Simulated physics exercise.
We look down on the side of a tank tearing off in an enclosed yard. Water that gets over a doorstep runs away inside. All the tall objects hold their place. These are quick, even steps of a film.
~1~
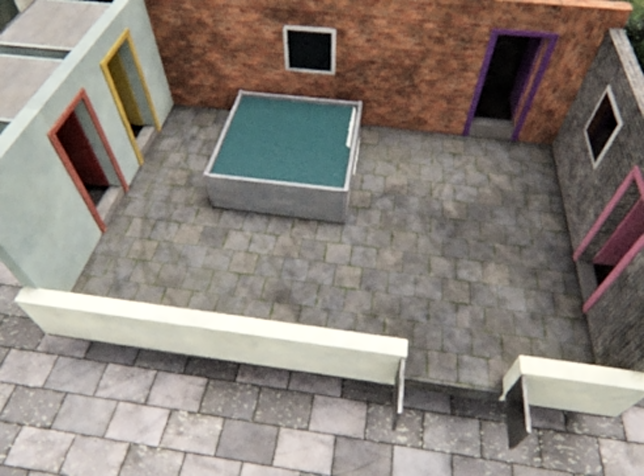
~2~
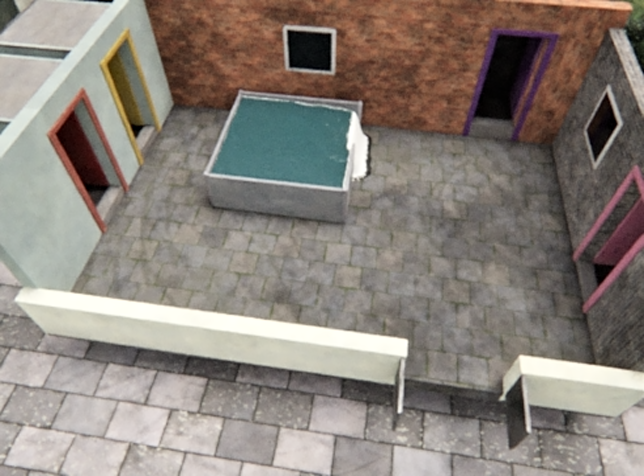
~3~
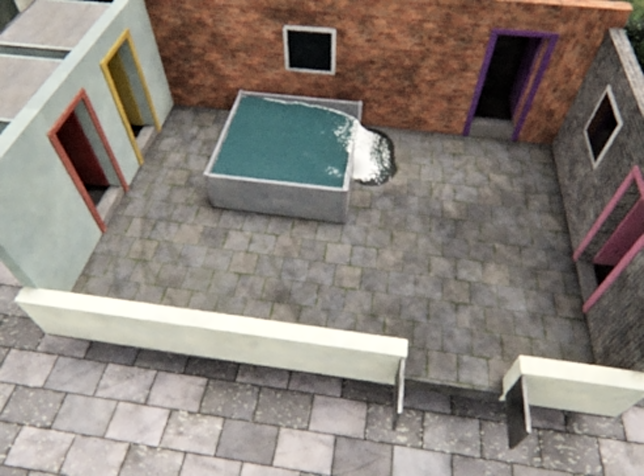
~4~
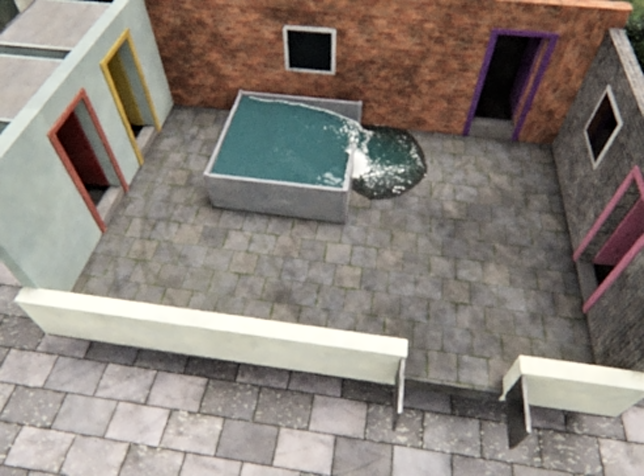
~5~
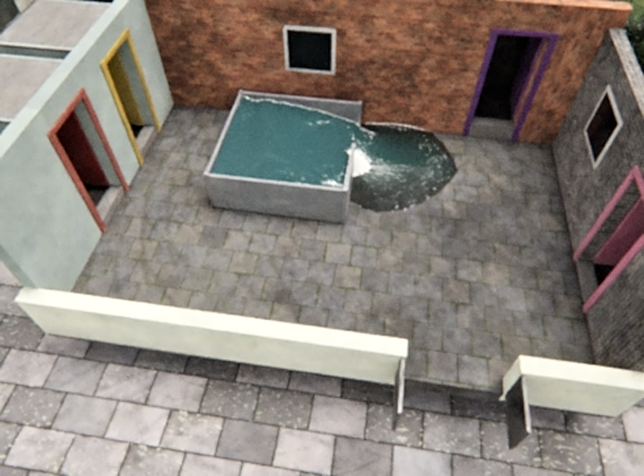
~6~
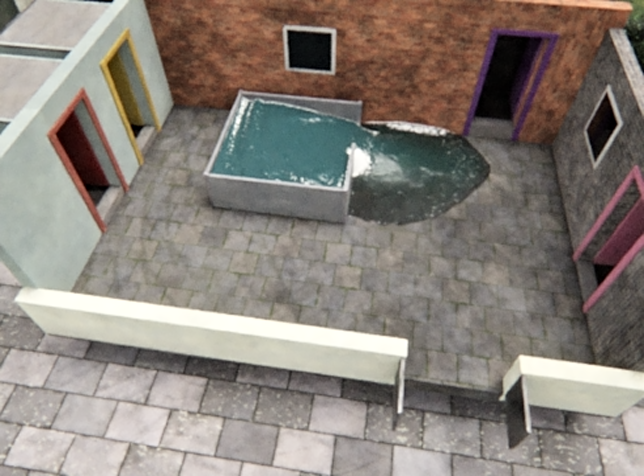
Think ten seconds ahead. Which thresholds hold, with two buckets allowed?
In the end: The red door admits no more than that; the purple door admits no more than that; the yellow door admits no more than that; the pink door lets in a lot.
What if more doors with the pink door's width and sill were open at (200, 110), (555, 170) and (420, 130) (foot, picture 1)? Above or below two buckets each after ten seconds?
In that order: Lets less in, goes over, takes more.
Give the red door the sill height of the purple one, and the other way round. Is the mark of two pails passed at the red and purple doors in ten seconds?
In short: The red one lets less in; the purple one goes over.
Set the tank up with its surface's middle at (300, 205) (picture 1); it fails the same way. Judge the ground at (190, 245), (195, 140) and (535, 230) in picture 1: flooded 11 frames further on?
In turn: Free of water, no water, wet.
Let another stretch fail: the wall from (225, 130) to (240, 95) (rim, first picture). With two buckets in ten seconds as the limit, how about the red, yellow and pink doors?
Then: Red door takes less, yellow door floods, pink door lets more in.
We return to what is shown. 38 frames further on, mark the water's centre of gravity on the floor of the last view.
Roughly at (414, 217).
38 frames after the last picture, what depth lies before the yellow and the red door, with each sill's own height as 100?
Roughly 0 per cent, then 0 per cent.
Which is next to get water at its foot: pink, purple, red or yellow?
The one in purple.
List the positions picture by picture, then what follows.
The open tank at (289, 140) is whole and still, in the first picture.
The front is at (366, 137), out from the gap at (354, 146), in the second picture.
The front is at (388, 177), out from the gap at (354, 146), in the third picture.
The front is at (421, 173), out from the gap at (354, 147), in the fourth picture.
Water pours out at (354, 147) and has run to (452, 170), in the fifth picture.
Water pours out at (354, 147) and has run to (484, 163), in the sixth picture.
A moment on, water covers 25 % of the floor; the red door not reached, the purple door wet at the sill, nothing in, the yellow door not reached, the pink door not reached.
Next, water covers 30 % of the floor; the red door not reached, the purple door wet at the sill, nothing in, the yellow door not reached, the pink door wet at the sill, nothing in.
Then, water covers 40 % of the floor; the red door not reached, the purple door wet at the sill, nothing in, the yellow door not reached, the pink door over two buckets in.
Later, water covers 65 % of the floor; the red door not reached, the purple door wet at the sill, nothing in, the yellow door not reached, the pink door over two buckets in.
In the end, water covers 95 % of the floor; the red door wet at the sill, nothing in, the purple door wet at the sill, nothing in, the yellow door wet at the sill, nothing in, the pink door far over two buckets in.
